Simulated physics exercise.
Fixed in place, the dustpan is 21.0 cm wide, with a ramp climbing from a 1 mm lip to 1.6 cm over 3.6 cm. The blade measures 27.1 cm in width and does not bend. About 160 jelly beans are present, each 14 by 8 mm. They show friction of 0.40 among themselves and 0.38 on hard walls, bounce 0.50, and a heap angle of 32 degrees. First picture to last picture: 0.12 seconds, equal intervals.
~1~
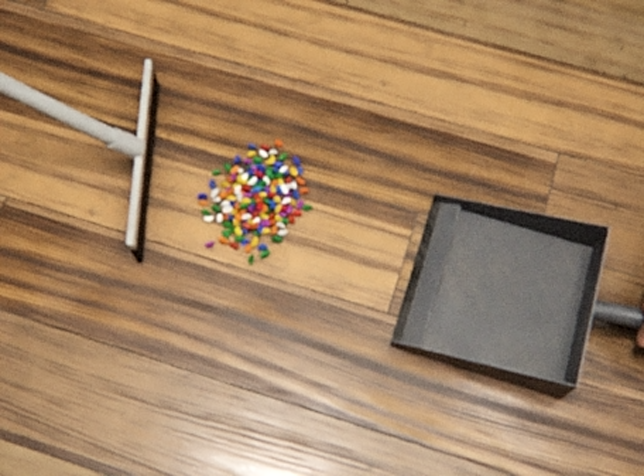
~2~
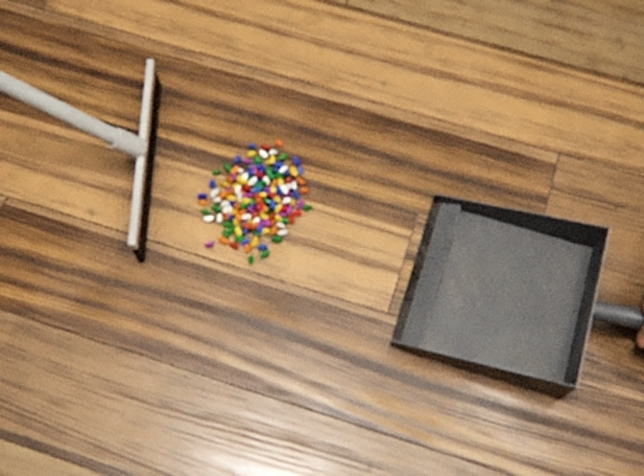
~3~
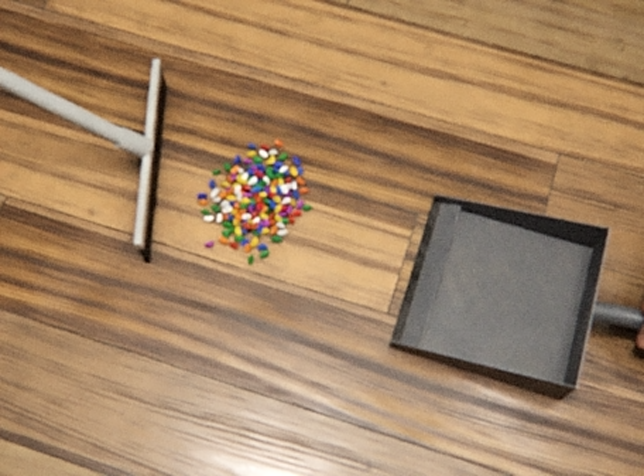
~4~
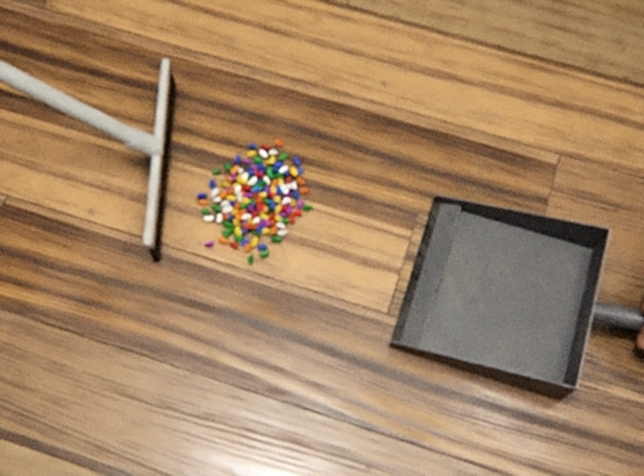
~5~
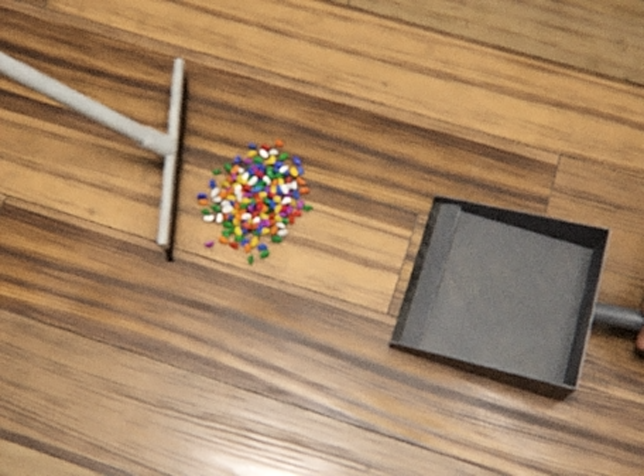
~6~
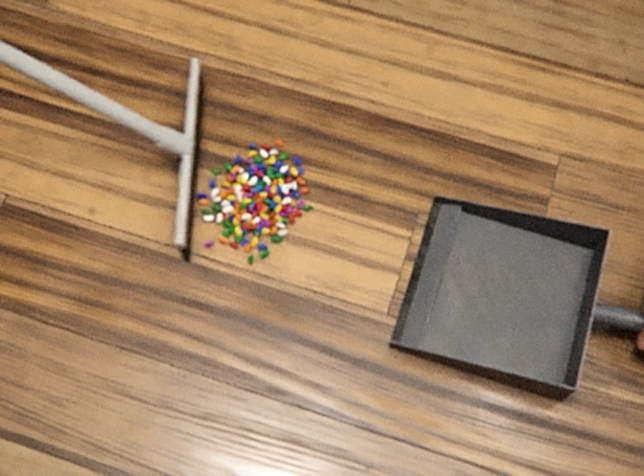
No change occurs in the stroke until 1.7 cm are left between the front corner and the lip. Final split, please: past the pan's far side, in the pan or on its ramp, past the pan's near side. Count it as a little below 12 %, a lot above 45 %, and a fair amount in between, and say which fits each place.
Far side: A lot, pan: A fair amount, near side: A little.
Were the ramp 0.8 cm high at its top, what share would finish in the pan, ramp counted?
That change would give about 30 per cent.
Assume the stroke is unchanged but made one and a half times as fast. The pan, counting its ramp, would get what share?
It would be around 35 per cent.
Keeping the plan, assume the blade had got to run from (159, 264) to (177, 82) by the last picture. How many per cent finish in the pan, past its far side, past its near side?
You'd see pan at 5, far at 20 and near at 5.
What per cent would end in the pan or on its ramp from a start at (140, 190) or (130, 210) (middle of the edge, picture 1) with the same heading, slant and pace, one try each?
Some 20 and 20 per cent.
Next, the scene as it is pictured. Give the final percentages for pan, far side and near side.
Far side - 50; pan - 20; near side - 0.
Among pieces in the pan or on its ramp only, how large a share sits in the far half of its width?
Around 90 in a hundred.
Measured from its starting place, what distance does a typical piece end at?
It works out to roughly 26 cm.
Then, 0.16 s after the last picture, middle of the blade 18 cm from the lip; 0 % over the lip, far side 20 %, near side 0 %.
Then, 0.26 s after the last picture, middle of the blade 9 cm from the lip; 0 % over the lip, far side 35 %, near side 0 %.
Then, 0.50 s after the last picture, middle of the blade 6 cm from the lip; 25 % over the lip, far side 50 %, near side 0 %.
In the end, far side 50 %, pan 20 %, near side 0 %, in front of the lip or behind the blade 30 %.
